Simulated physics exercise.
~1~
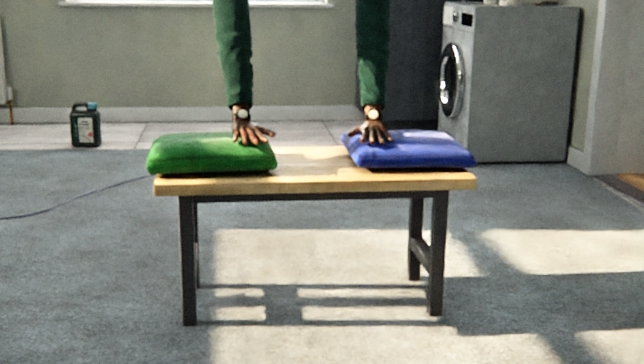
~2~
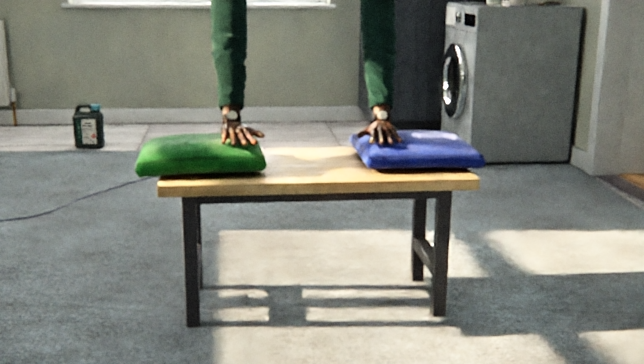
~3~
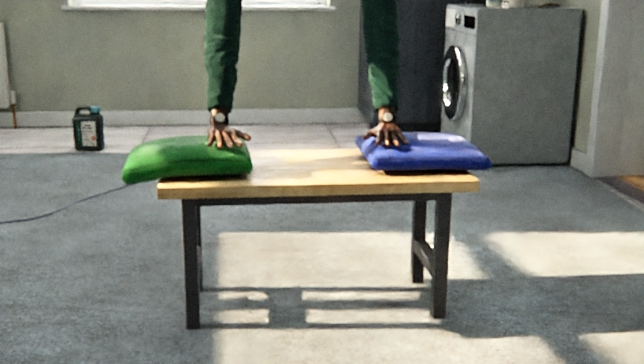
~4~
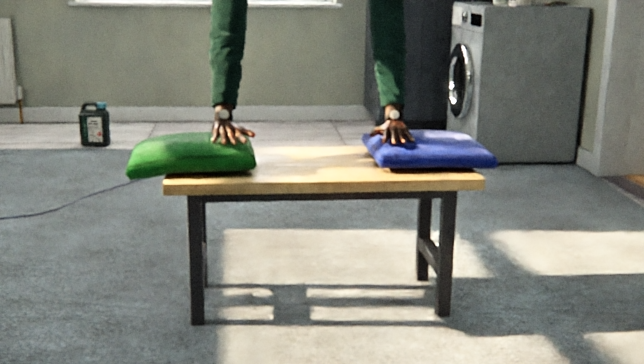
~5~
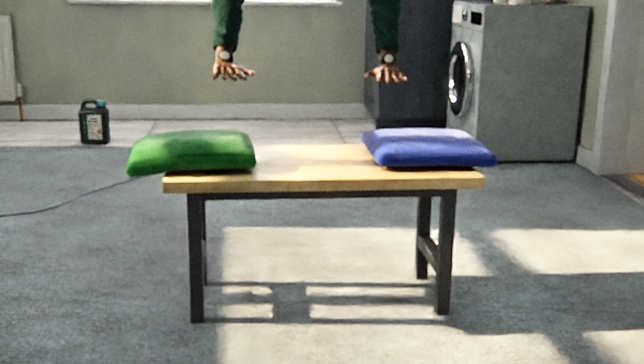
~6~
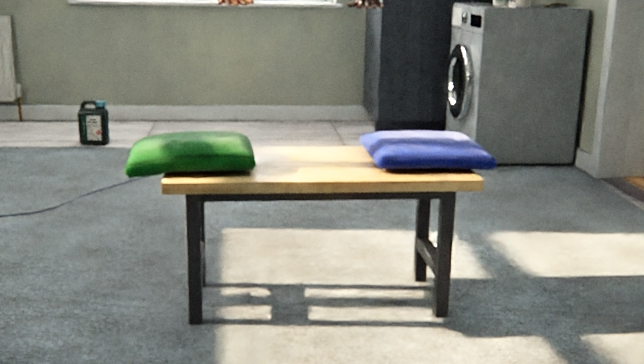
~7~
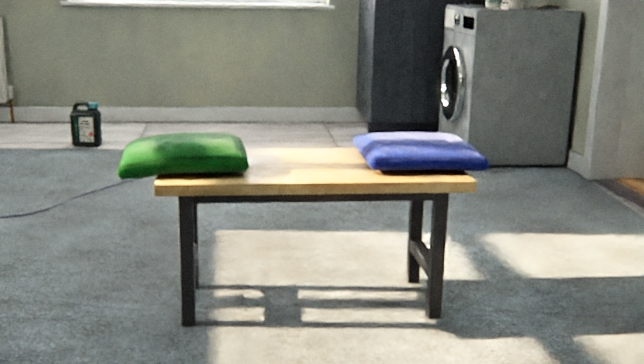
Two hands slide a green pillow and a blue cushion apart, then leave both resting on the bench.
